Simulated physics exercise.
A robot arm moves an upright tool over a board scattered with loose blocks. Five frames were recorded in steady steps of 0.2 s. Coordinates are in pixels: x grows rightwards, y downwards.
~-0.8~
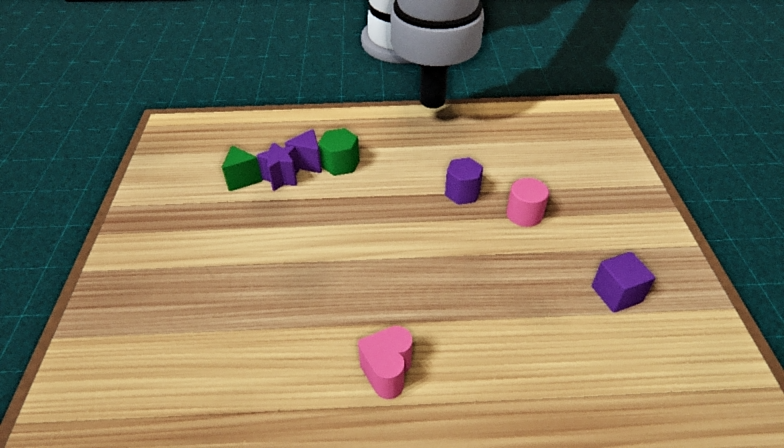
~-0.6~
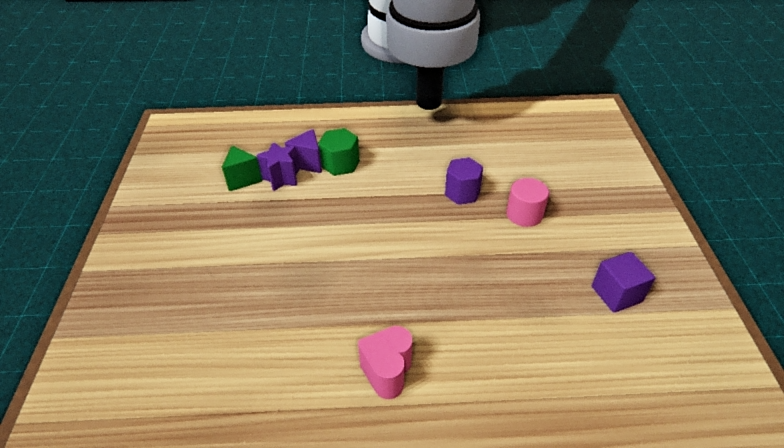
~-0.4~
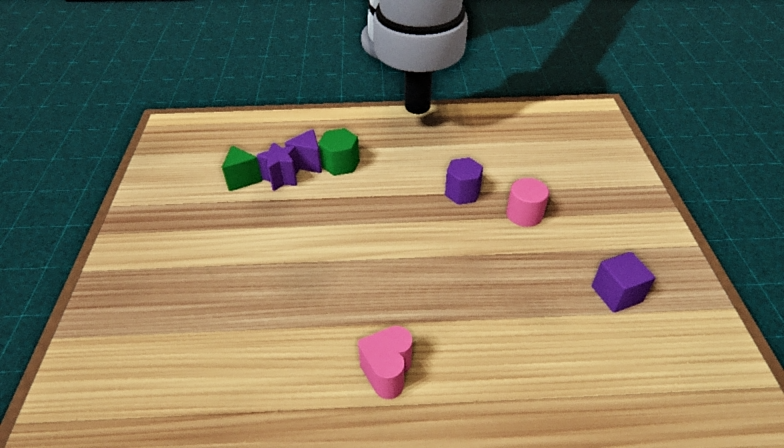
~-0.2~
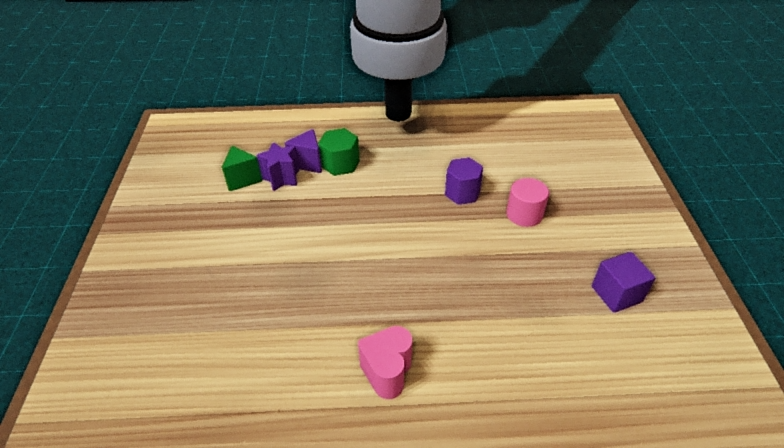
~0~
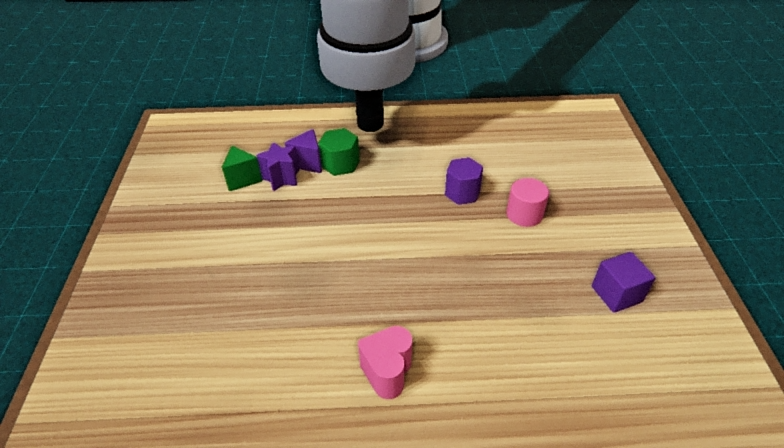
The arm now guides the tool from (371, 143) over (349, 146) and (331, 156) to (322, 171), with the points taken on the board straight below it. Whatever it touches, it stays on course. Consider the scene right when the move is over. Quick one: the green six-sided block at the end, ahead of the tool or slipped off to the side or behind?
It is still there in front.
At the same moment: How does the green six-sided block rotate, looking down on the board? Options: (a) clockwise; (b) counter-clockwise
The answer is b.
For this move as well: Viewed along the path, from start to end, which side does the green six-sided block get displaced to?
It's going to go left.
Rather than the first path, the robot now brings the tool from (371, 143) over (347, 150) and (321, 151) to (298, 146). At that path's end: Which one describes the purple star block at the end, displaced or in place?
That block will leave its spot.
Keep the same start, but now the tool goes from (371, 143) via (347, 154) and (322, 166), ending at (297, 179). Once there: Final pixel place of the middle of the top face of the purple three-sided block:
(278, 142)
What follows on the original path. Halfway along, tool at (336, 133); purple three-sided block at (299, 140), turned 15° clockwise; green six-sided block at (330, 146), turned 30° anticlockwise.
At the end, tool at (319, 153); green three-sided block unmoved; purple star block at (273, 156), turned 10° clockwise; purple three-sided block at (294, 141), turned 20° clockwise; green six-sided block at (323, 167), turned 65° anticlockwise.
